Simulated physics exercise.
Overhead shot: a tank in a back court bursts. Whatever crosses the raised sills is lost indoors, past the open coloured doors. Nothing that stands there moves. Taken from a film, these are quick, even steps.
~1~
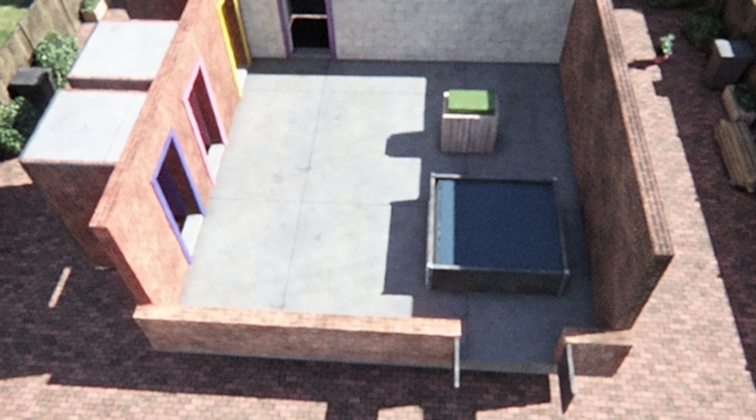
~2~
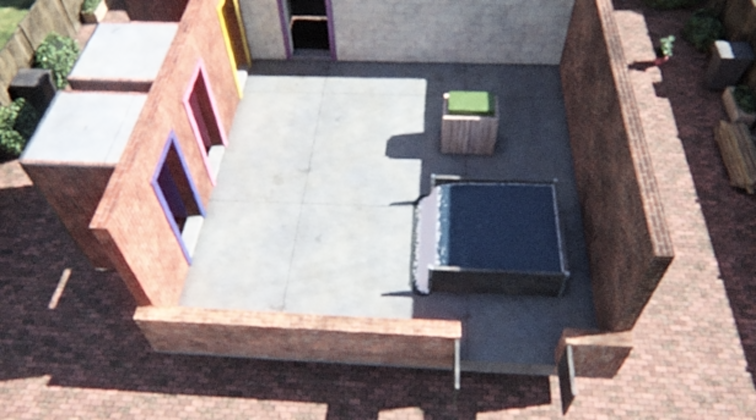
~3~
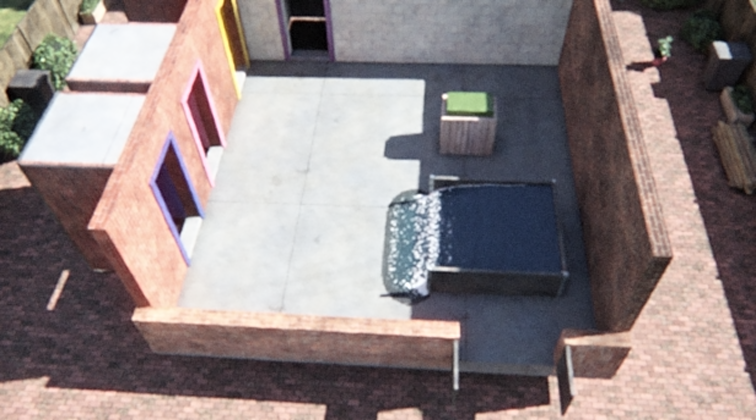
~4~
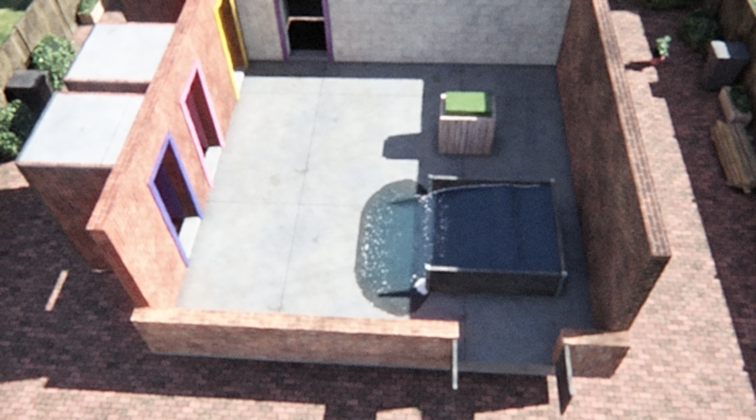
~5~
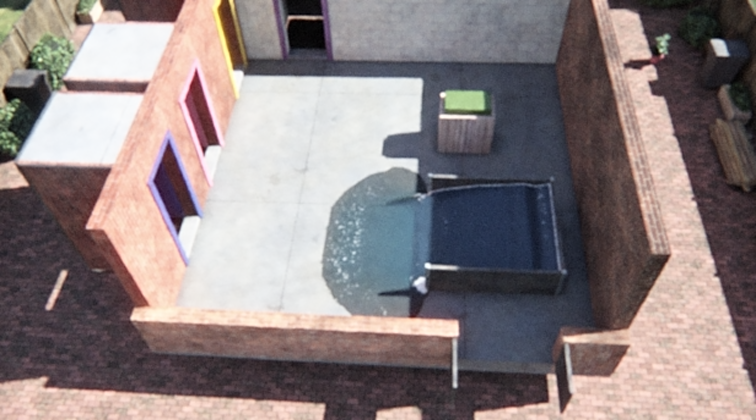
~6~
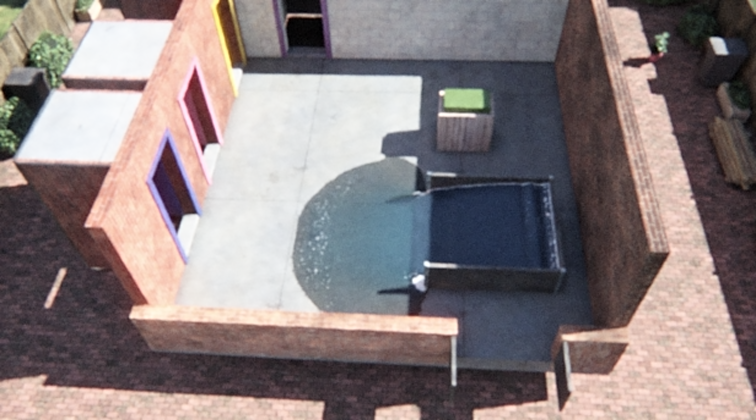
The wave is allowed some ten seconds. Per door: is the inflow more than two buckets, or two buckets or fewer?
In the end blue door: Too much water; pink door: Too much water; purple door: Little enough water; yellow door: Little enough water.
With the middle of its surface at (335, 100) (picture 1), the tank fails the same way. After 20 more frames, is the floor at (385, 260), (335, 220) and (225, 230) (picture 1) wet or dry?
First spot bare, second bare, third swamped.
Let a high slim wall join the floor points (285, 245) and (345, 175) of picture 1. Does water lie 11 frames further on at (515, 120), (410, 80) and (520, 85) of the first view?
Taking the three spots in turn, they are unwetted, unwetted and unwetted.
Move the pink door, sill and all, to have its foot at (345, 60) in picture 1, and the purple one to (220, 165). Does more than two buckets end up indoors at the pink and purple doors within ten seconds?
I'd say the pink door falls short, while the purple door overflows.
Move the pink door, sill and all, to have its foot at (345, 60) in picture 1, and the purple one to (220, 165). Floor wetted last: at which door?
Answer: The pink-painted one.
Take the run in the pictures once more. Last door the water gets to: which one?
I'd go with the purple one.
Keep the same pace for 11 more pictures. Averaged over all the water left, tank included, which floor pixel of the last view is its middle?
My pick is pixel (356, 242).
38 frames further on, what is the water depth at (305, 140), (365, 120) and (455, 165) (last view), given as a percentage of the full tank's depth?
Estimated readings in sequence: 12, 0, 0 percent.
A moment on, water covers 35 % of the floor; the blue door wet at the sill, nothing in, the pink door not reached, the purple door not reached, the yellow door not reached.
Next, water covers 45 % of the floor; the blue door over two buckets in, the pink door under two buckets in, the purple door not reached, the yellow door not reached.
Then, water covers 50 % of the floor; the blue door far over two buckets in, the pink door over two buckets in, the purple door not reached, the yellow door wet at the sill, nothing in.
Later, water covers 55 % of the floor; the blue door far over two buckets in, the pink door over two buckets in, the purple door wet at the sill, nothing in, the yellow door wet at the sill, nothing in.
In the end, water covers 90 % of the floor; the blue door far over two buckets in, the pink door over two buckets in, the purple door wet at the sill, nothing in, the yellow door under two buckets in.
